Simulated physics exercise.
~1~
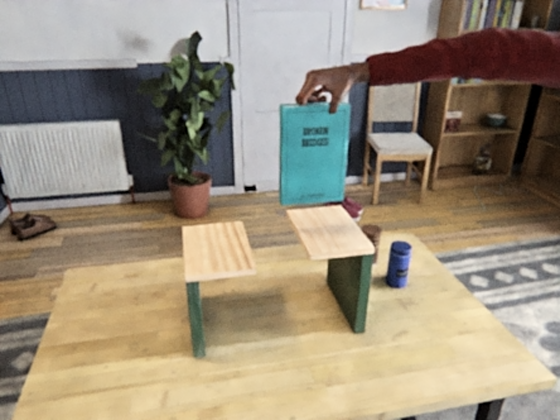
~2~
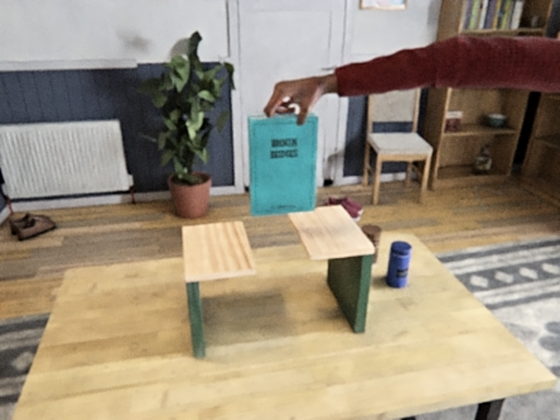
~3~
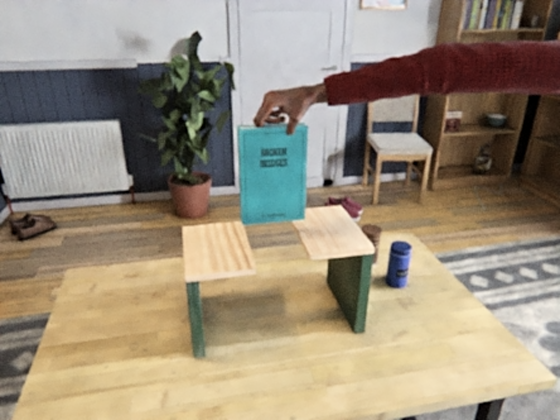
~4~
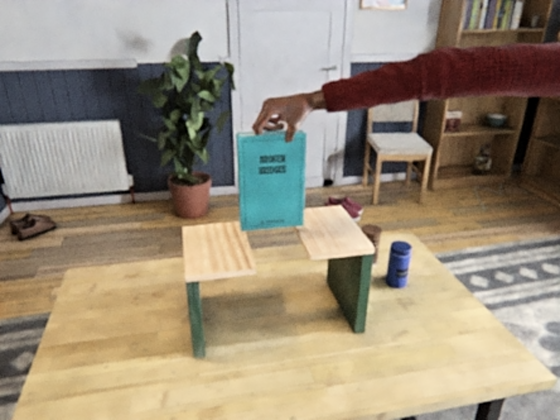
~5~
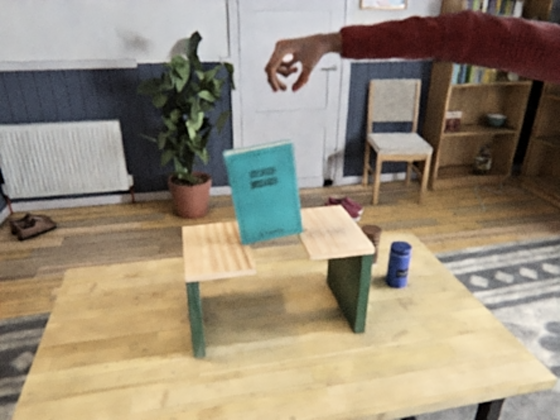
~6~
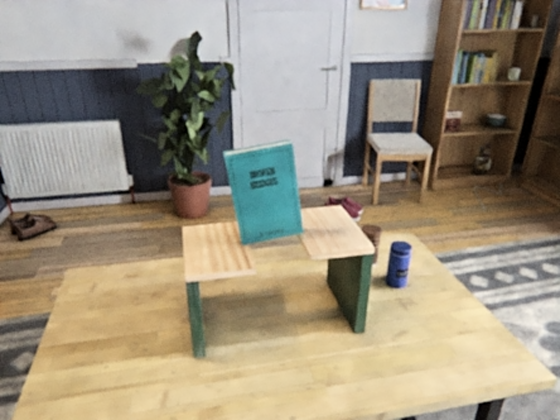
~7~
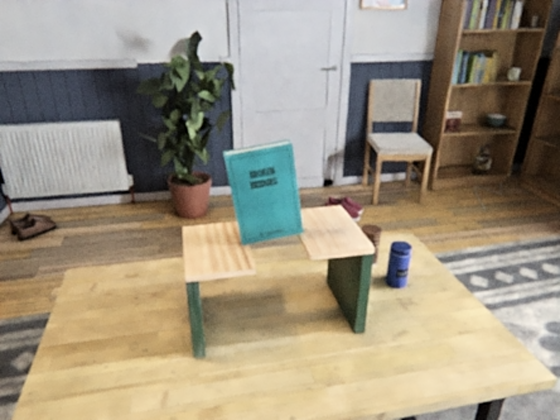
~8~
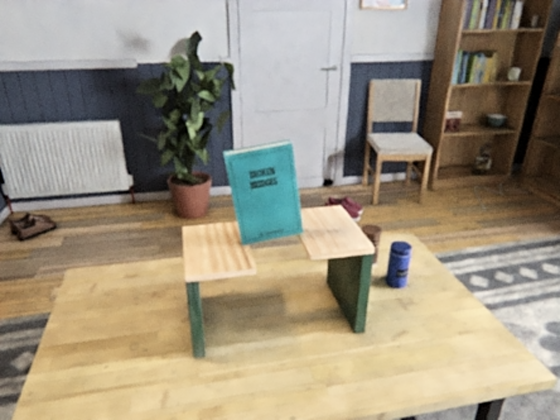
The clip shows a hand in a red sleeve moving a turquoise book left and lowering it over the gap between two wooden ledges on a table, then letting go and withdrawing; the book tilts slightly and stays leaning on top, beside an unmoved blue jar.
